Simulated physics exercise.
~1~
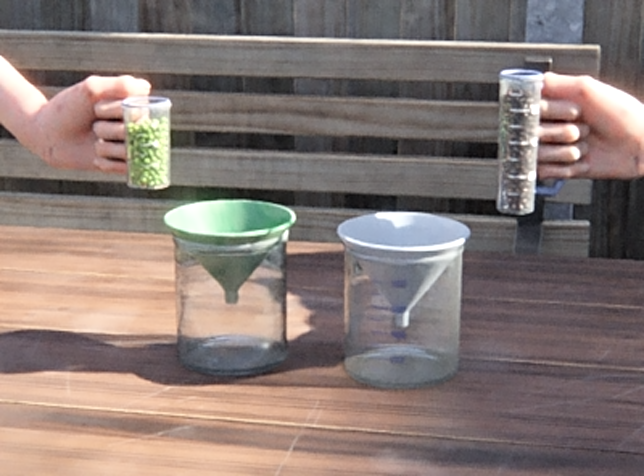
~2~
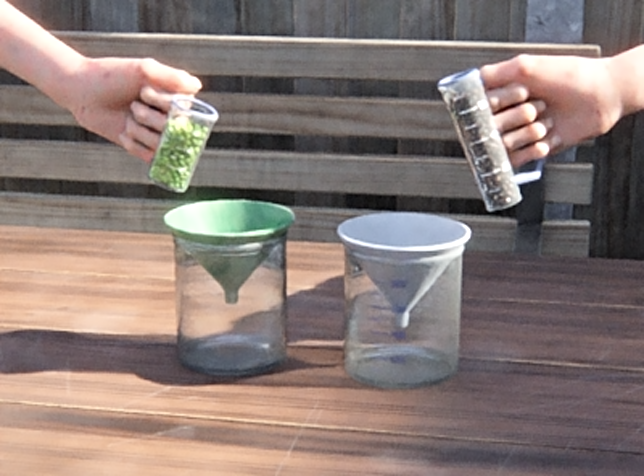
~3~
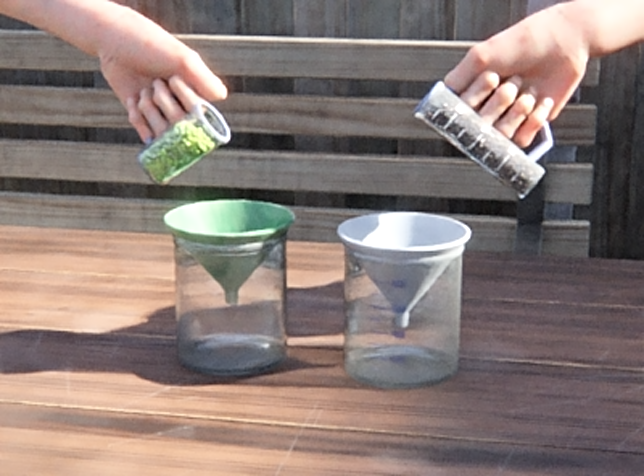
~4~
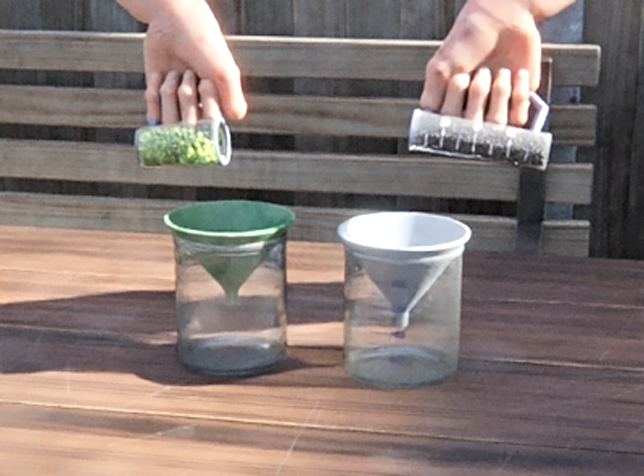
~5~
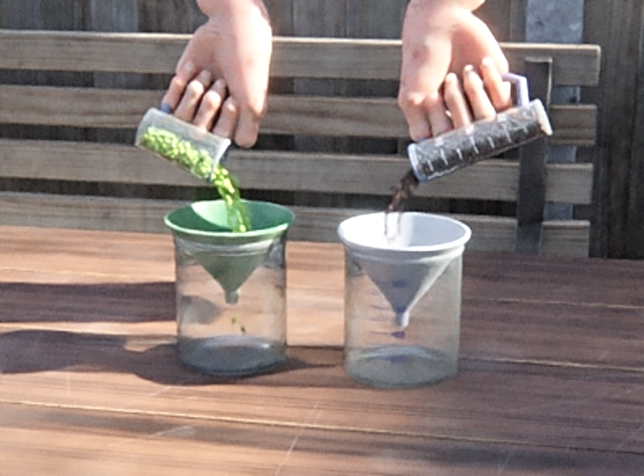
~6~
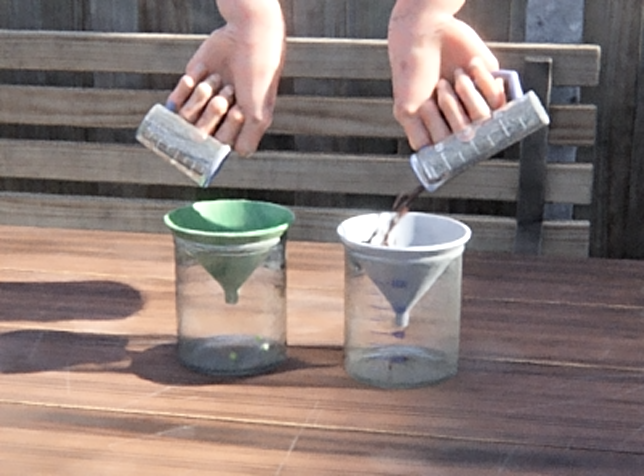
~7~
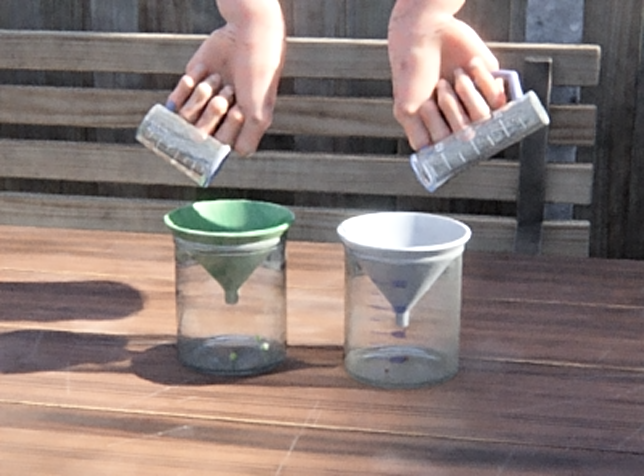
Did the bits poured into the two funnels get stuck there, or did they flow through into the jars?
They got stuck on both sides. The left and right funnels were each blocked, with only a few bits down in the jars.
